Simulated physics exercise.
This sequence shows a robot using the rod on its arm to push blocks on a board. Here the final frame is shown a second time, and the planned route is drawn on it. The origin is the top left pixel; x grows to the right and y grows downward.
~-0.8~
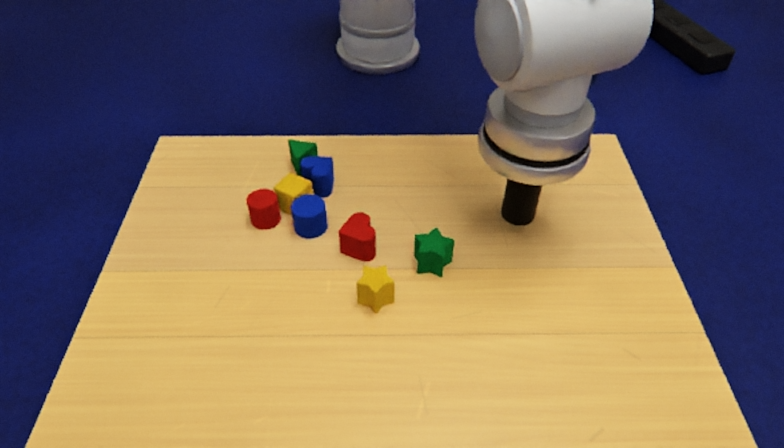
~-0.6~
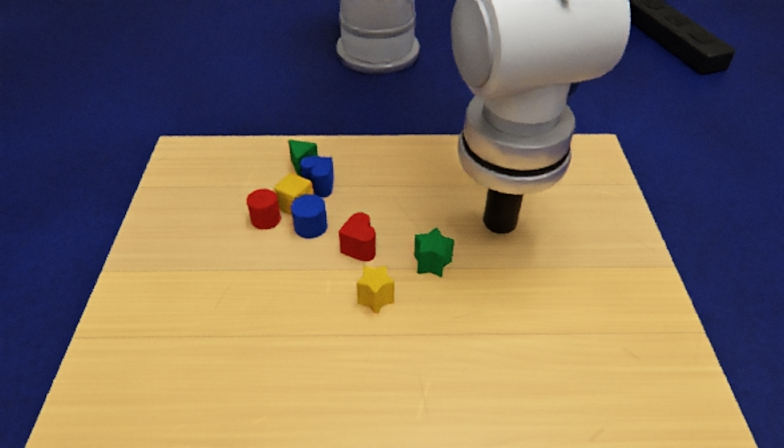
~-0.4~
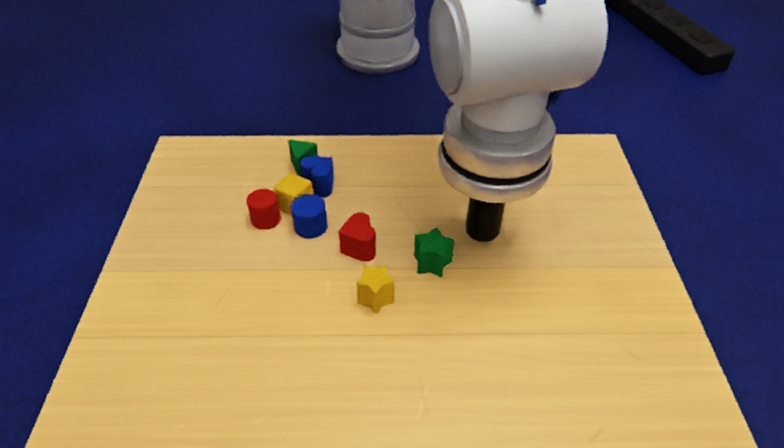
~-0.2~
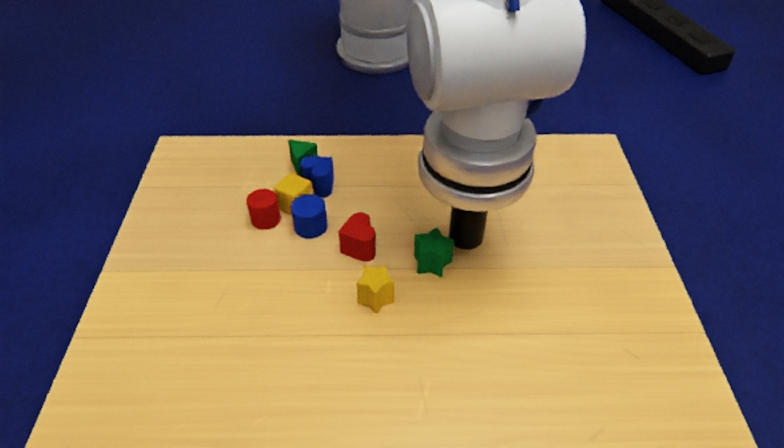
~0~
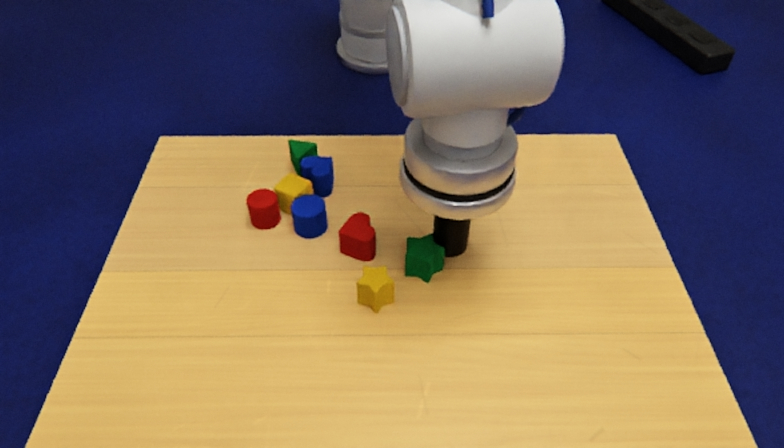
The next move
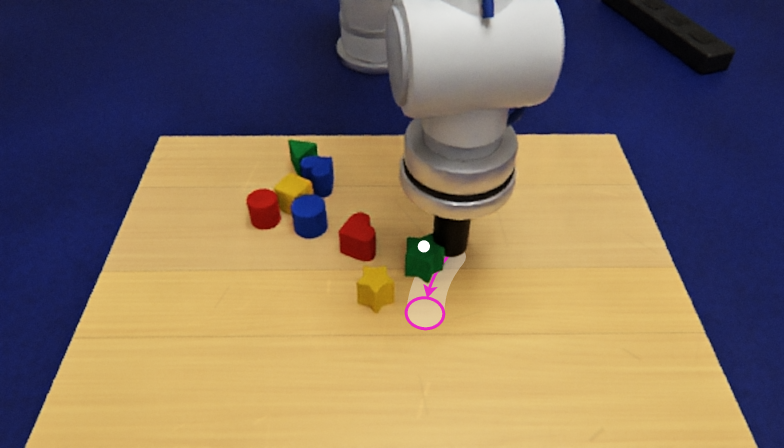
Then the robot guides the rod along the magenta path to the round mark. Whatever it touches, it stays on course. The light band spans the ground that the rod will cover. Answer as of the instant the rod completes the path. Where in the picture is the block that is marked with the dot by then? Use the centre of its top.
In the picture, that point is around (396, 270).
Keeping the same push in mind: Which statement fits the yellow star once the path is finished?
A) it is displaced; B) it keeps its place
That would be A.
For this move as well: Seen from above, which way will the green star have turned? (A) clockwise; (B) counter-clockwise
The one that fits is A, clockwise.
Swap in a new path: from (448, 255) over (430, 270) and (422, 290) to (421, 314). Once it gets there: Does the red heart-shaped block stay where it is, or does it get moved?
Same place.
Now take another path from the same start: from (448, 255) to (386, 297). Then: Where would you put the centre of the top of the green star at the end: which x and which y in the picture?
My estimate: (353, 285).
The drawn path runs from (448, 255) via (432, 281), ending at (425, 313); the dot is on the green star.
What follows on the original path. Halfway along, rod at (433, 271); yellow star at (371, 278), turned 15° anticlockwise; green star at (400, 263), turned 25° clockwise.
At the end, rod at (426, 302); red heart-shaped block not moved; yellow star at (361, 279), turned 20° anticlockwise; green star at (396, 270), turned 60° clockwise.
